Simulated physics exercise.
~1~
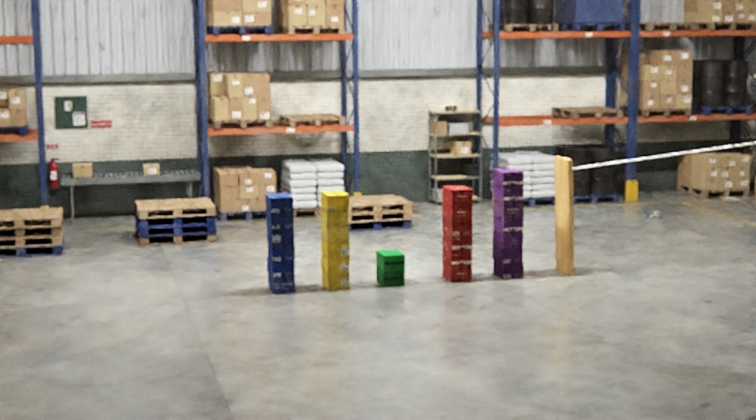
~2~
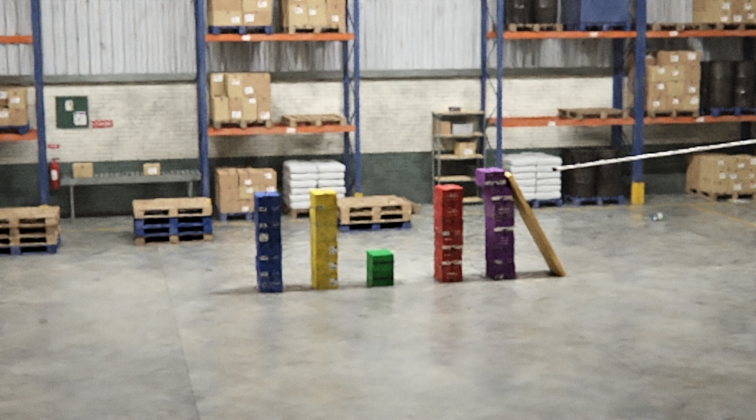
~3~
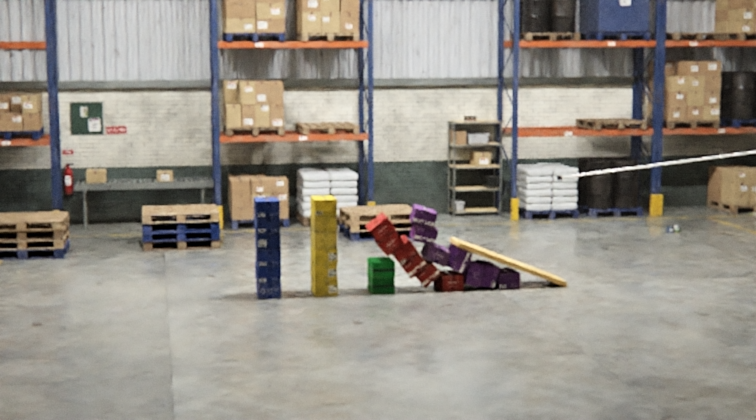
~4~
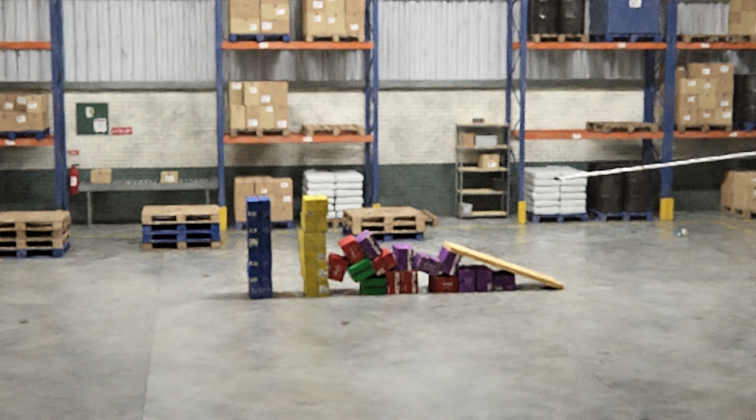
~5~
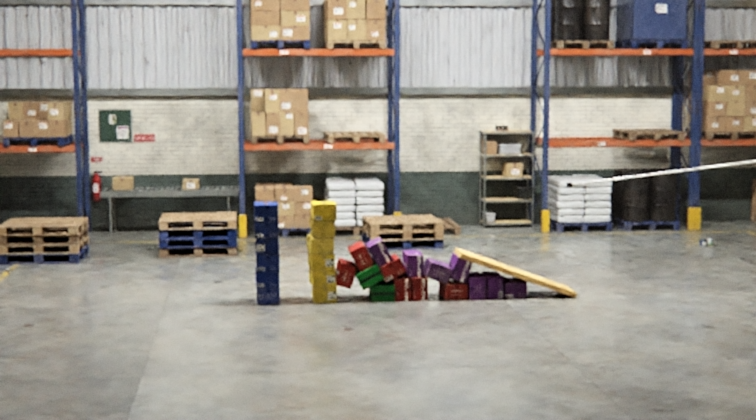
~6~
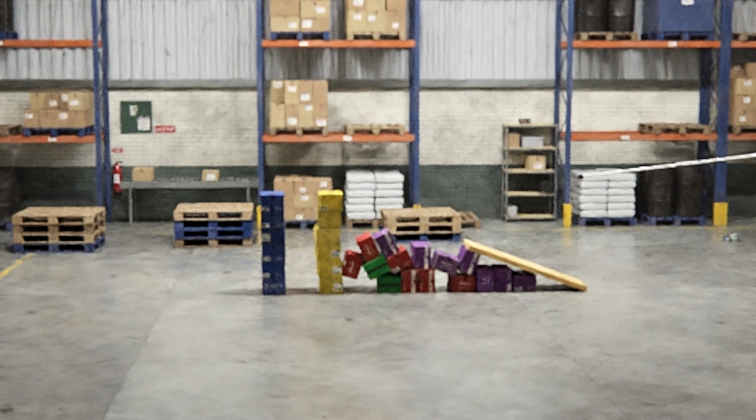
At first, five coloured stacks of cartons, blue, yellow, green, red and purple, stand in a row on a warehouse floor, with an upright wooden board at the right end and a pale pole reaching toward its top. The board tips left and leans against the tall purple stack. The purple stack buckles and topples into the red one, which tilts over the short green stack as the board drops low. Red and purple cartons tumble into a jumbled heap, knocking the upper green carton askew. The heap settles against the yellow stack, which stays standing beside the blue one, while the board rests slanted on the fallen cartons.
